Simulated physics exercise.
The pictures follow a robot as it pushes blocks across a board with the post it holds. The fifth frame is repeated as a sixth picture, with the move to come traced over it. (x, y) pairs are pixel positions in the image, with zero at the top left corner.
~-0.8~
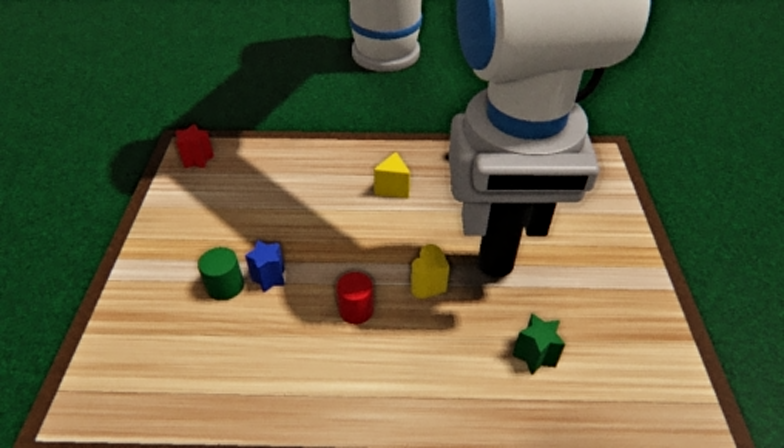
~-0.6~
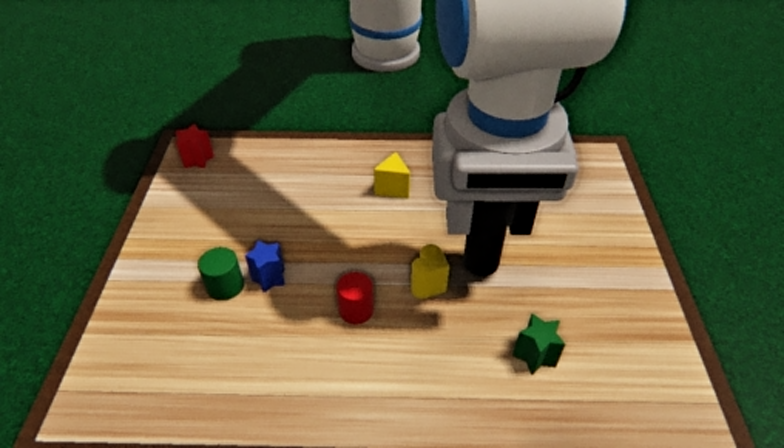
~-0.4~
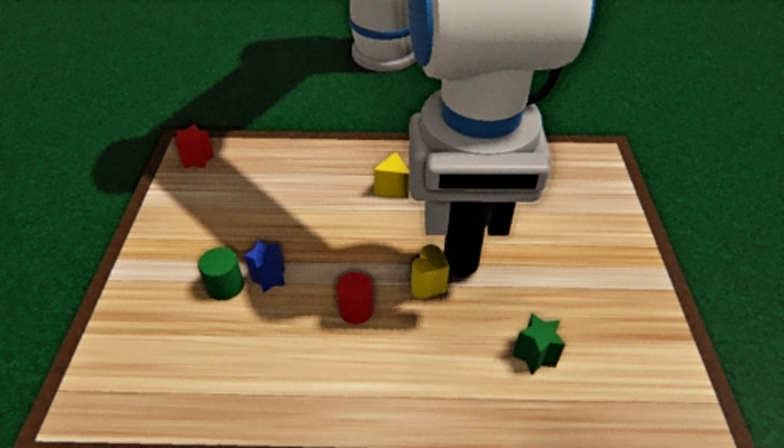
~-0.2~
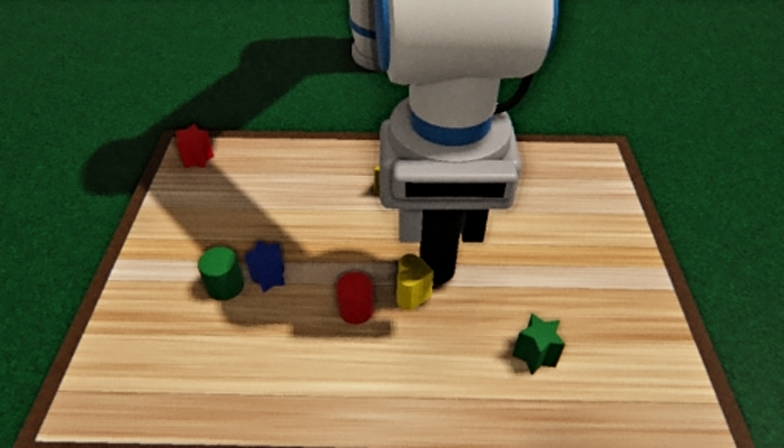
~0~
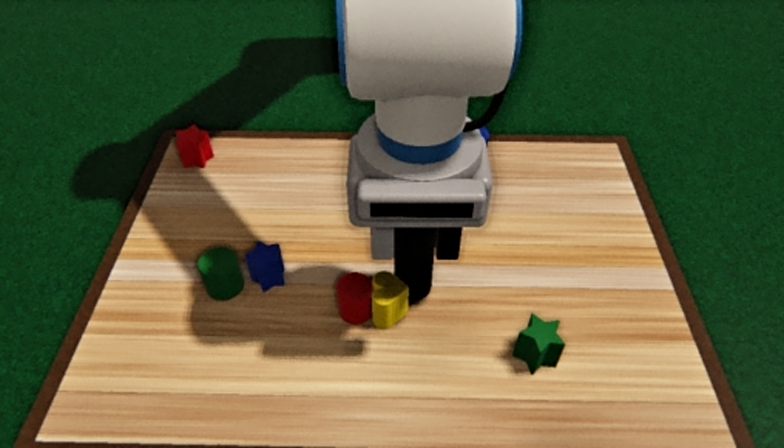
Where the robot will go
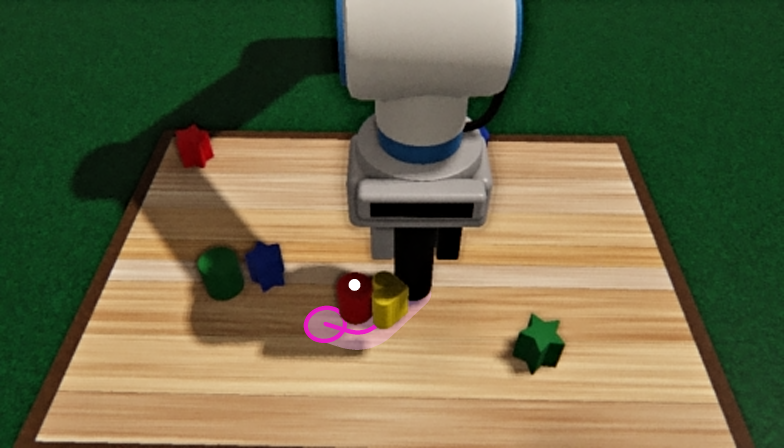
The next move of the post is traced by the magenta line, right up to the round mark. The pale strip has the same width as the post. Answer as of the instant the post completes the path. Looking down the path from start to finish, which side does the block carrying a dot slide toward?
Measured against the direction from start to end, the block carrying a dot shifts toward the right-hand side.
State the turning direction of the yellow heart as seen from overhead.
Its rotation is counterclockwise.
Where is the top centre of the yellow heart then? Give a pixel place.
The top centre is at (313, 331).
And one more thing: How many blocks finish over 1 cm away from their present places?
Shifted over 1 cm: Two.
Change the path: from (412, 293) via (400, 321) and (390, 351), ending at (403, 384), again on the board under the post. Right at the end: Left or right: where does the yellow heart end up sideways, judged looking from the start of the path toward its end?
It slides rightward.
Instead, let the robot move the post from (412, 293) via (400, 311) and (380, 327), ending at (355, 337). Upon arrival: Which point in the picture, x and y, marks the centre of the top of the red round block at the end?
Just about (326, 291).
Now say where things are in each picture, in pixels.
Tip of the post at (496, 264), middles of tops, blue star at (264, 253), red round block at (355, 285), yellow heart at (431, 259), in the first frame.
Post at (481, 263), nothing pushed, in the second frame.
Post at (461, 263), nothing pushed, in the third frame.
Post at (437, 270), yellow heart at (413, 269), in the fourth frame.
Post at (413, 286), blue star at (264, 253), red round block at (355, 285), yellow heart at (387, 287), in the fifth frame.
The line goes from (412, 293) via (389, 314) and (360, 332), ending at (325, 324); the dot is on the red round block.
On the path given first. One third of the way, post at (389, 308); red round block at (329, 292); yellow heart at (358, 307), turned 15° clockwise.
Two thirds of the way, post at (359, 326); red round block at (320, 294); yellow heart at (327, 328).
At the end, post at (325, 317); blue star unmoved; red round block at (292, 282); yellow heart at (313, 331), turned 25° anticlockwise.
